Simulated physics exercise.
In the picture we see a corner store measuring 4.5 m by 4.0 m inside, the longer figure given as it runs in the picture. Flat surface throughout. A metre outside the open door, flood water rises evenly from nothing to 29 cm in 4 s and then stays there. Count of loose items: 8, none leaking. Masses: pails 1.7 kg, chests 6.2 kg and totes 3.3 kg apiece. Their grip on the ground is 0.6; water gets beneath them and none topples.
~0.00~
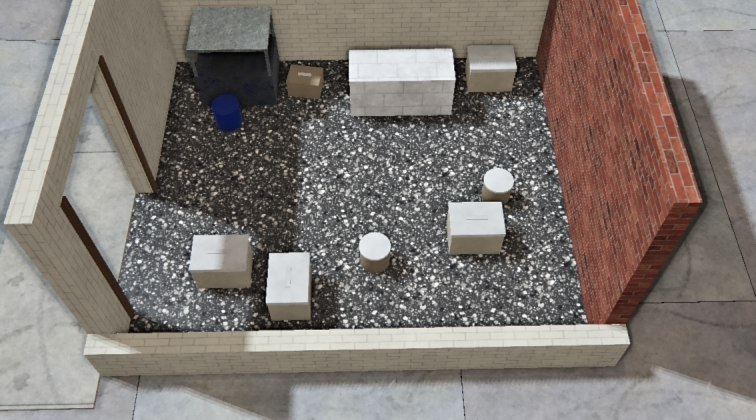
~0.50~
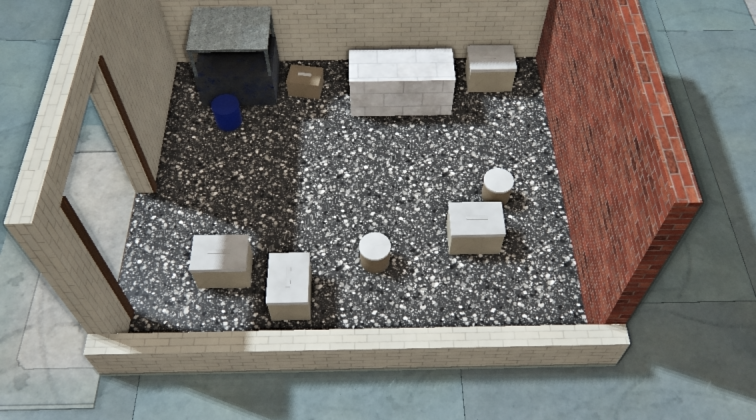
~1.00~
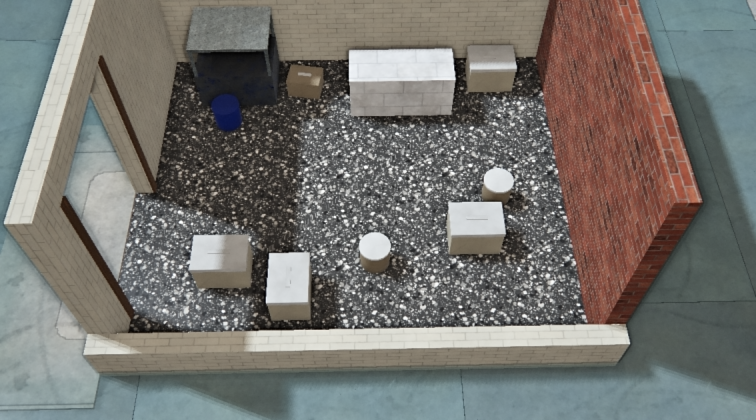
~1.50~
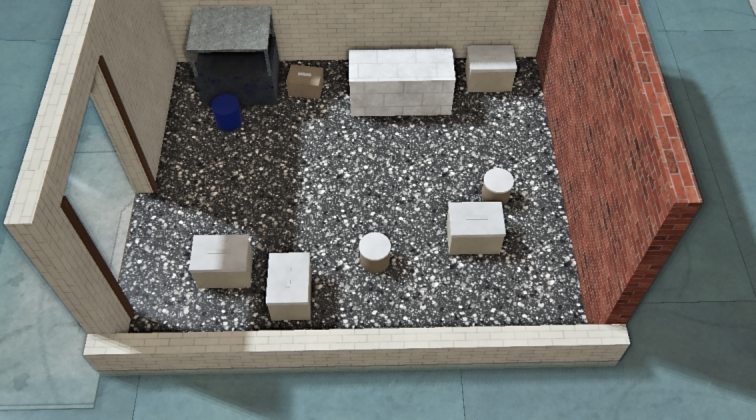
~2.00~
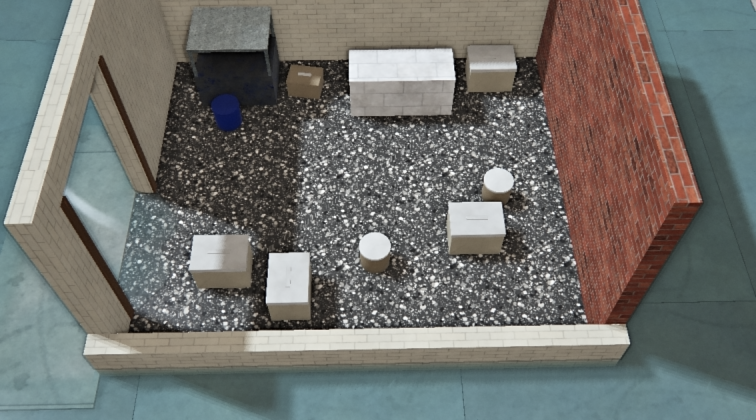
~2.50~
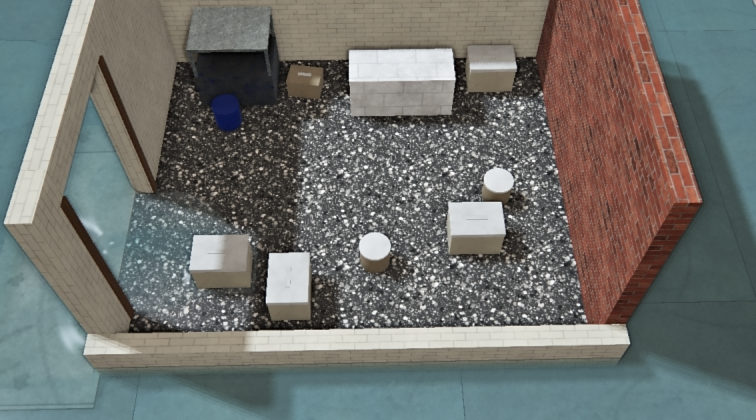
In the video, water spreads over the paving around a walled gravel yard holding pale boxes, round containers and a blue pail, then enters through the opening at left and creeps across the gravel, while the objects stay still.
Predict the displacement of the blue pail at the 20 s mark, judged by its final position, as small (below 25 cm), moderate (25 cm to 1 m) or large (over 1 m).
Large.
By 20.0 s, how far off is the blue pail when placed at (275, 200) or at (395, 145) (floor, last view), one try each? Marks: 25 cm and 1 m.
Results in order: It ends up well away; it ends up well away.
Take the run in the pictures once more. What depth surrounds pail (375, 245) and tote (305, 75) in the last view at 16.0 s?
First about 25 cm, second about 13 cm.
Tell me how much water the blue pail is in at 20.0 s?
Roughly 22 cm.
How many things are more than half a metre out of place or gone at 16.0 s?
My count gives 7.
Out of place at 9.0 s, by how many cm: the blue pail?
5 cm or so by then.
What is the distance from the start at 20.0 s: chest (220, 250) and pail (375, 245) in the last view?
They sit 300 cm and 250 cm away, in the order given.
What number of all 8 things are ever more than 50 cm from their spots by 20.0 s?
By my count, 7.
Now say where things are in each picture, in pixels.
The first picture shows the blue pail at (225, 104) rests on the ground; water covers 0.0 m2; 0 of 8 have shifted.
The second picture shows the blue pail at (225, 104) rests on the ground; water covers 0.0 m2; 0 of 8 have shifted.
The third picture shows the blue pail at (225, 104), on the bottom; 0.0 m2 under water; 0 of 8 have shifted.
The fourth picture shows the blue pail at (225, 104) rests on the ground; water covers 0.0 m2; 0 of 8 have shifted.
The fifth picture shows the blue pail at (225, 104) rests on the ground; 0.3 m2 under water; 0 of 8 have shifted.
The sixth picture shows the blue pail at (225, 104), on the bottom; 1.0 m2 under water; 0 of 8 have shifted.
After 4.0 s the blue pail is near (225, 104), 0.0 m from its start, aground; 1 afloat.
After 9.0 s the blue pail is near (223, 105), 0.0 m from its start, aground; 7 afloat.
After 16.0 s the blue pail is near (349, 127), 1.5 m from its start, afloat; 8 afloat.
After 20.0 s the blue pail is near (411, 126), 2.2 m from its start, afloat; 8 afloat.
